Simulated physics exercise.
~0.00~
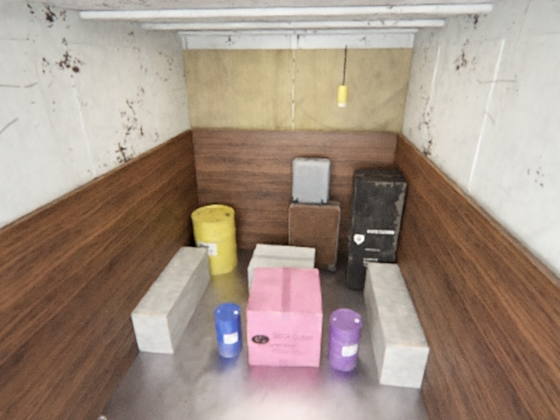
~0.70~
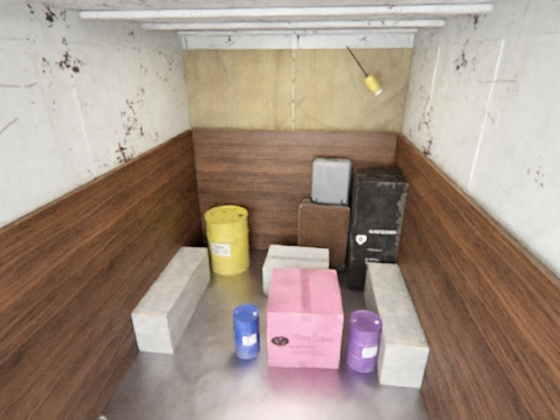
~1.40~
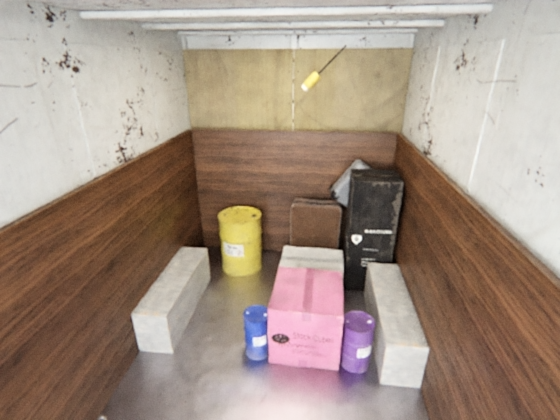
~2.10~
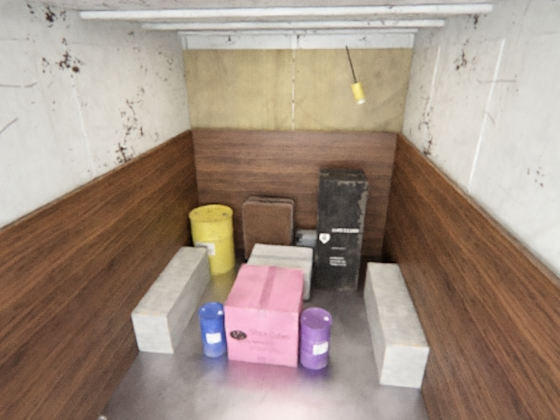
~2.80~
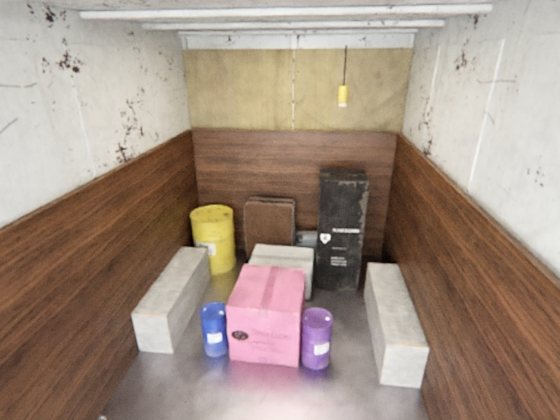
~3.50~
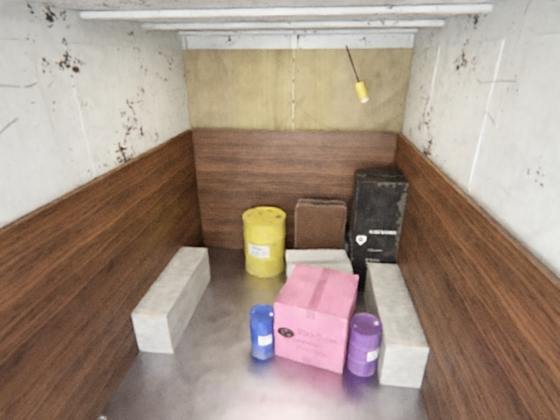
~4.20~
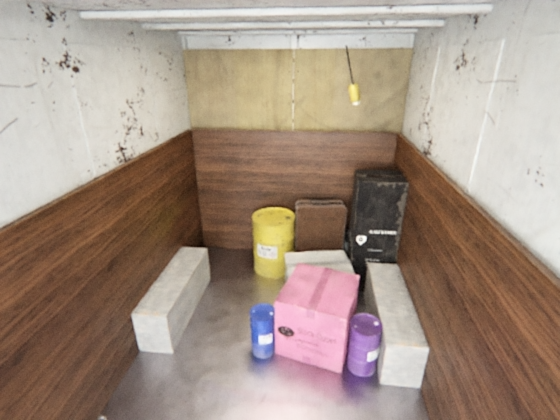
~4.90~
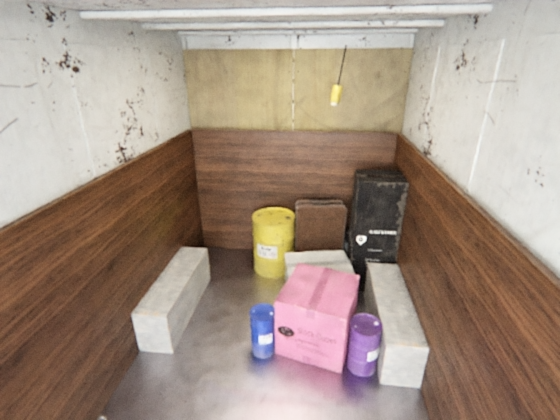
Boxes, drums and cases sliding right, left, then right again in a van bay, the grey case toppling off the brown one before everything settles.
